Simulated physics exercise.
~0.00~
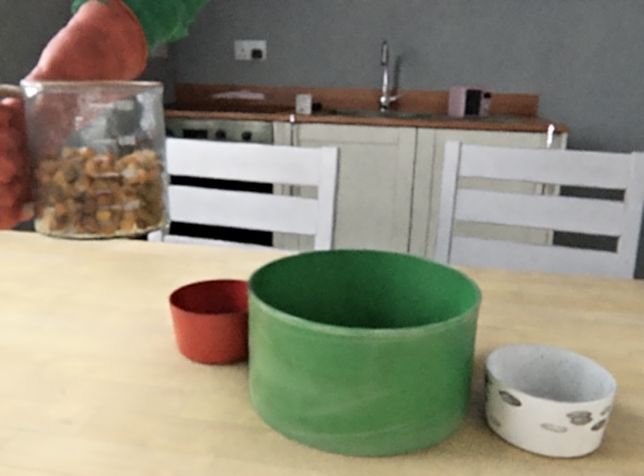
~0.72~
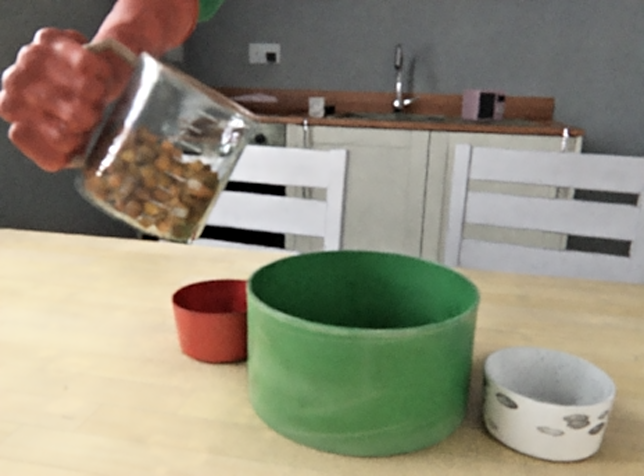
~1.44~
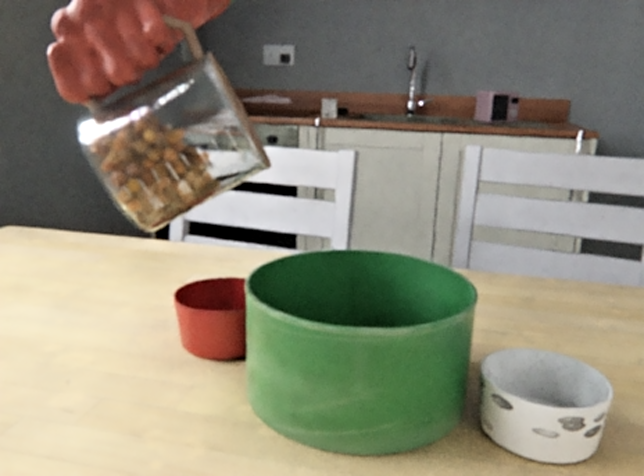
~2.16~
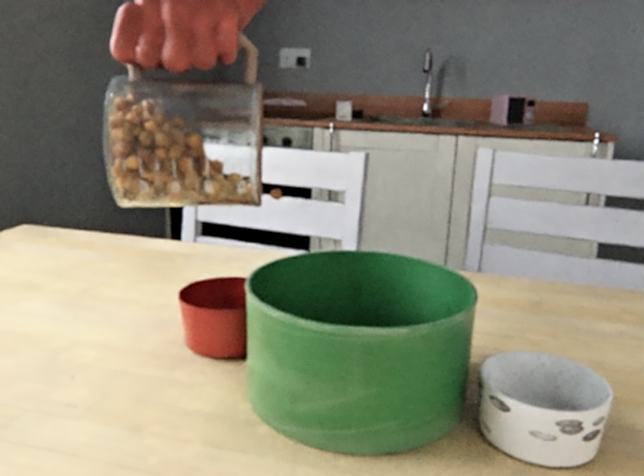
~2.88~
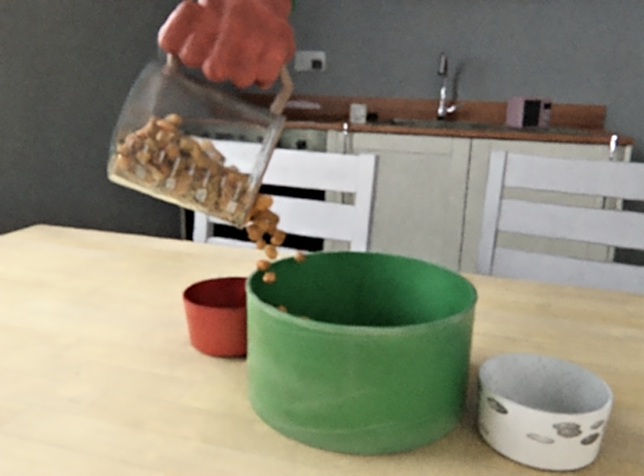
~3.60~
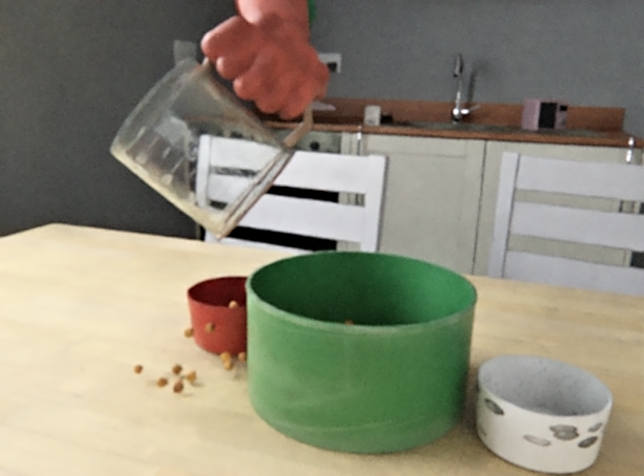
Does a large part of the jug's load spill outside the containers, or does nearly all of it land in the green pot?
Nearly all of it lands in the green pot. Only a few pieces end up scattered on the table, near the red dish.
